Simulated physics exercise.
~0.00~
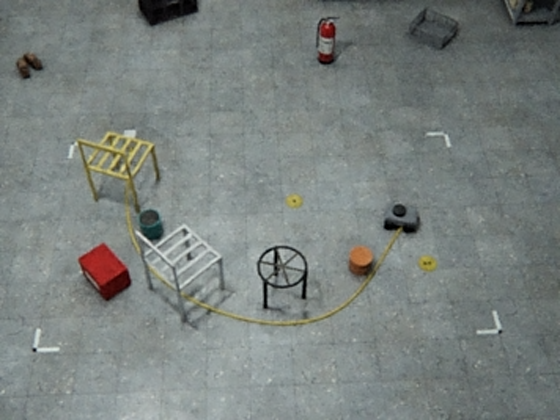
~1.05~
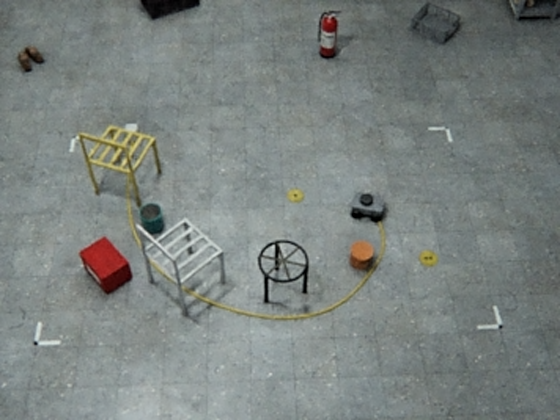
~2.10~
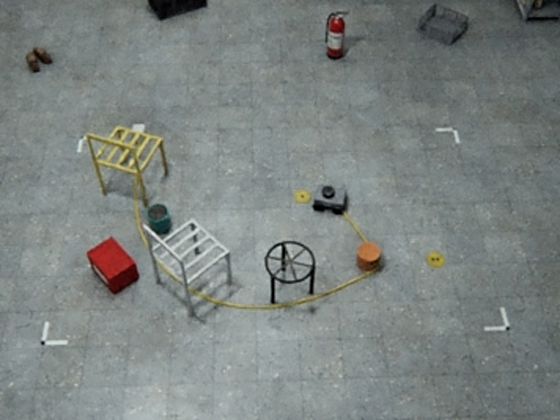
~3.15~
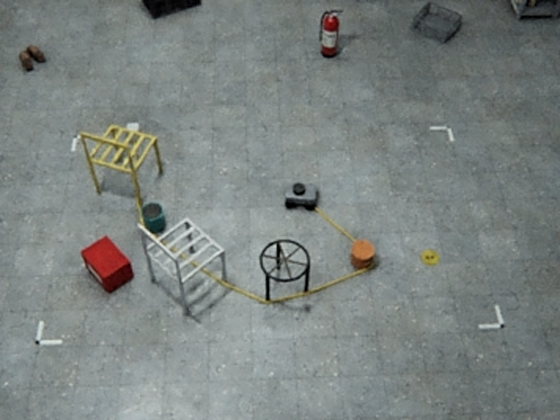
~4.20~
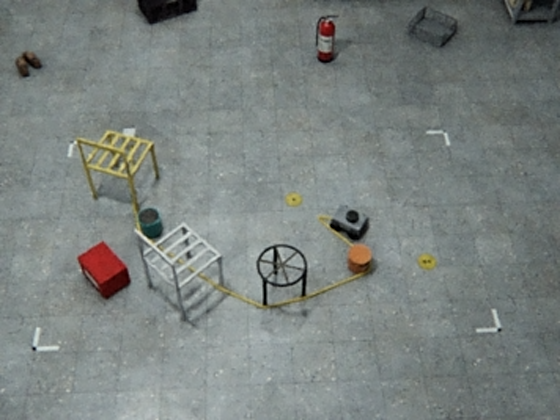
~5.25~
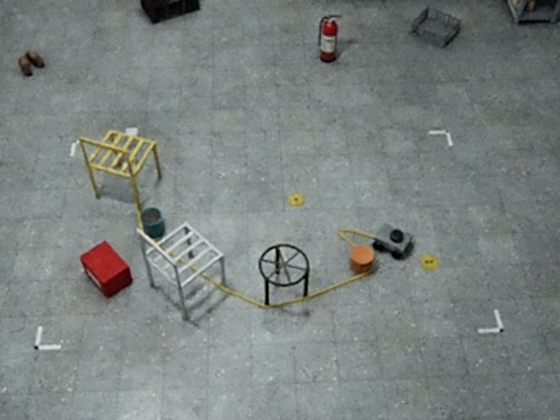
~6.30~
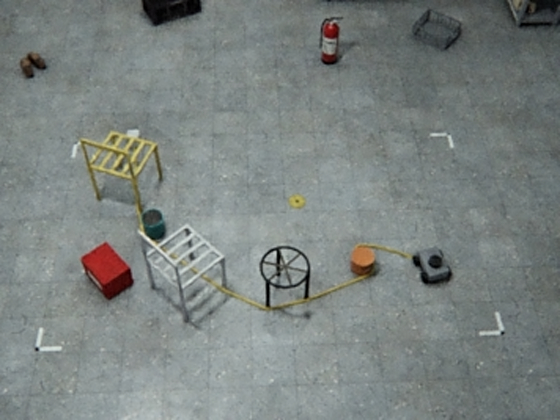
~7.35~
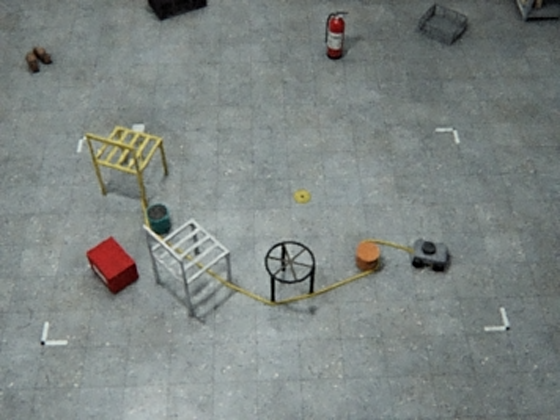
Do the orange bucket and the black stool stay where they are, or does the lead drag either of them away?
Both stay put. The orange bucket keeps its place even with the lead bent around it, and the black stool stands where it started.
The clip opens on a grey tiled floor seen from above, where a small dark cart trails a yellow lead that curves past an orange bucket, a black stool and a white chair toward a yellow chair. The cart rolls left toward the middle yellow mark, and the lead draws in against the bucket. After reaching that mark, the cart turns back and heads right and down, passing behind the bucket with the lead bent around it. It ends at the right-hand yellow mark, with the bucket, stool and chairs still standing in their places.
